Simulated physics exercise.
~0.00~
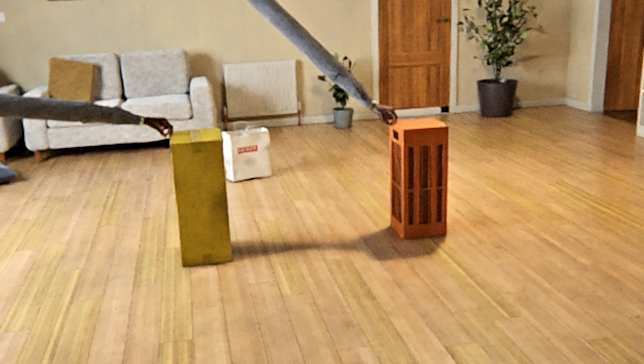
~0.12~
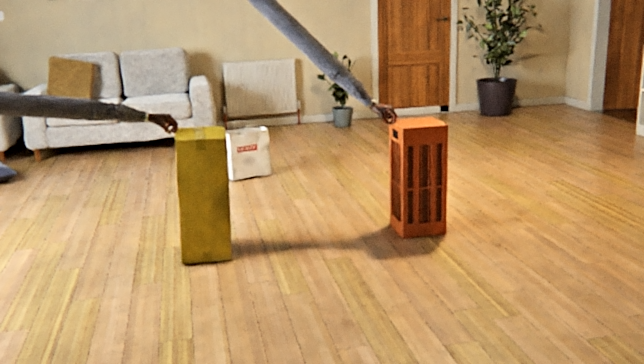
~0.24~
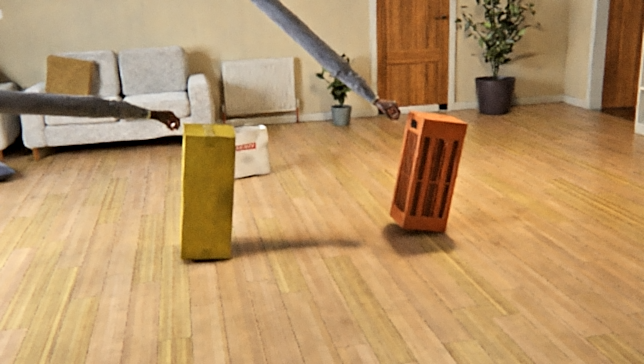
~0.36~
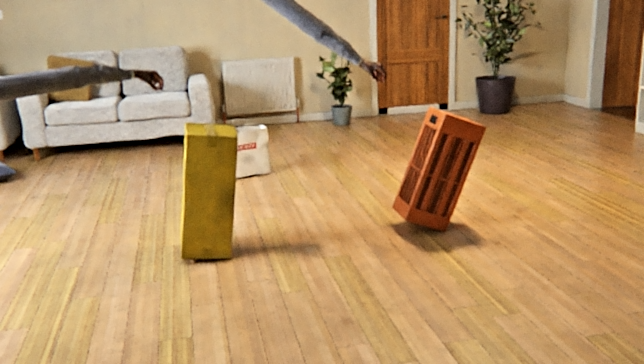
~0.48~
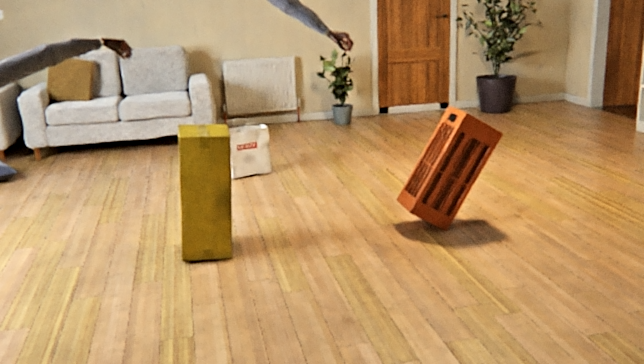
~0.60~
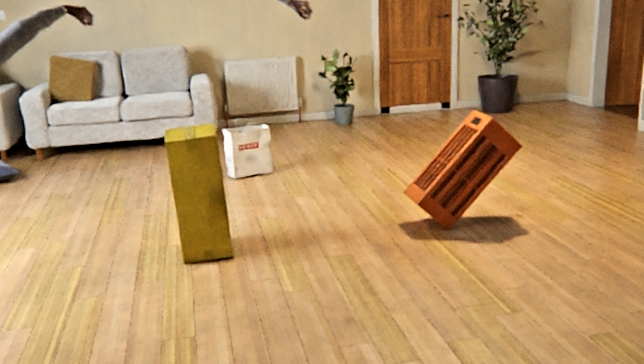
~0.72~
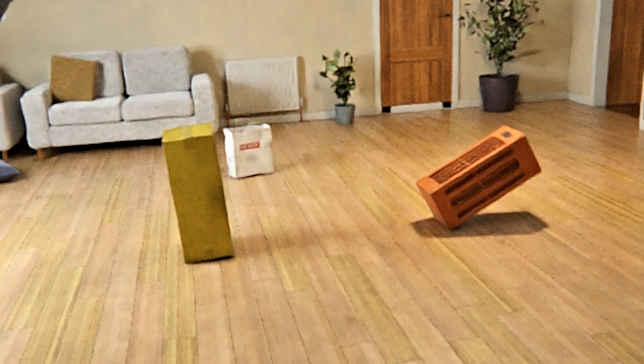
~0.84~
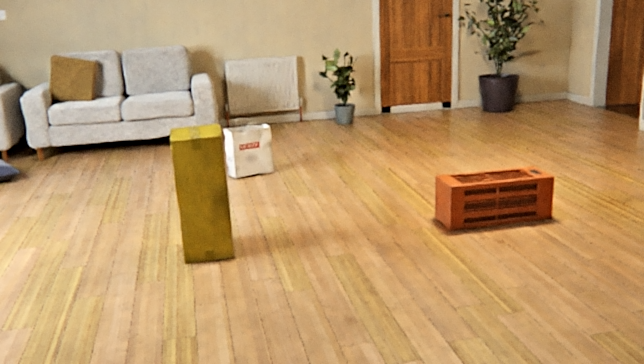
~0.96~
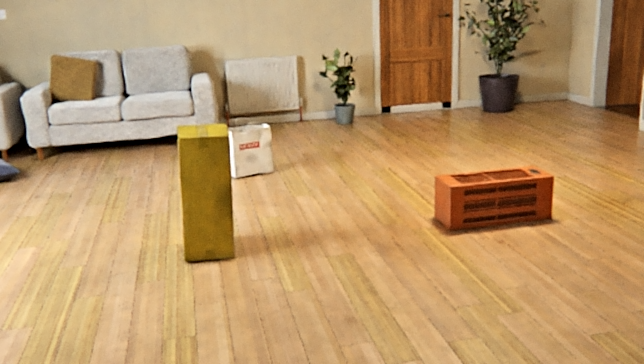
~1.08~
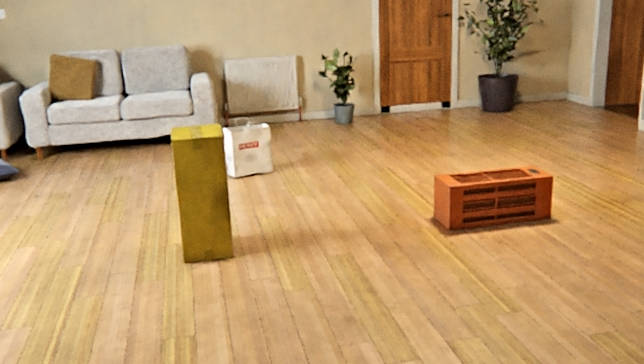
Two grey-sleeved arms reach in from the upper left and touch the tops of a tall yellow parcel, left of centre, and a tall orange crate to its right, on the wooden floor of a living room seen from slightly above. A pale sofa, a white bag, a radiator and potted plants stand behind. The arms push the pair rightward, then let go and draw back out of view. The crate leans farther and farther right, while the parcel rocks slightly and tips back a little leftward. The crate drops onto its side and lies still, and the parcel settles upright.
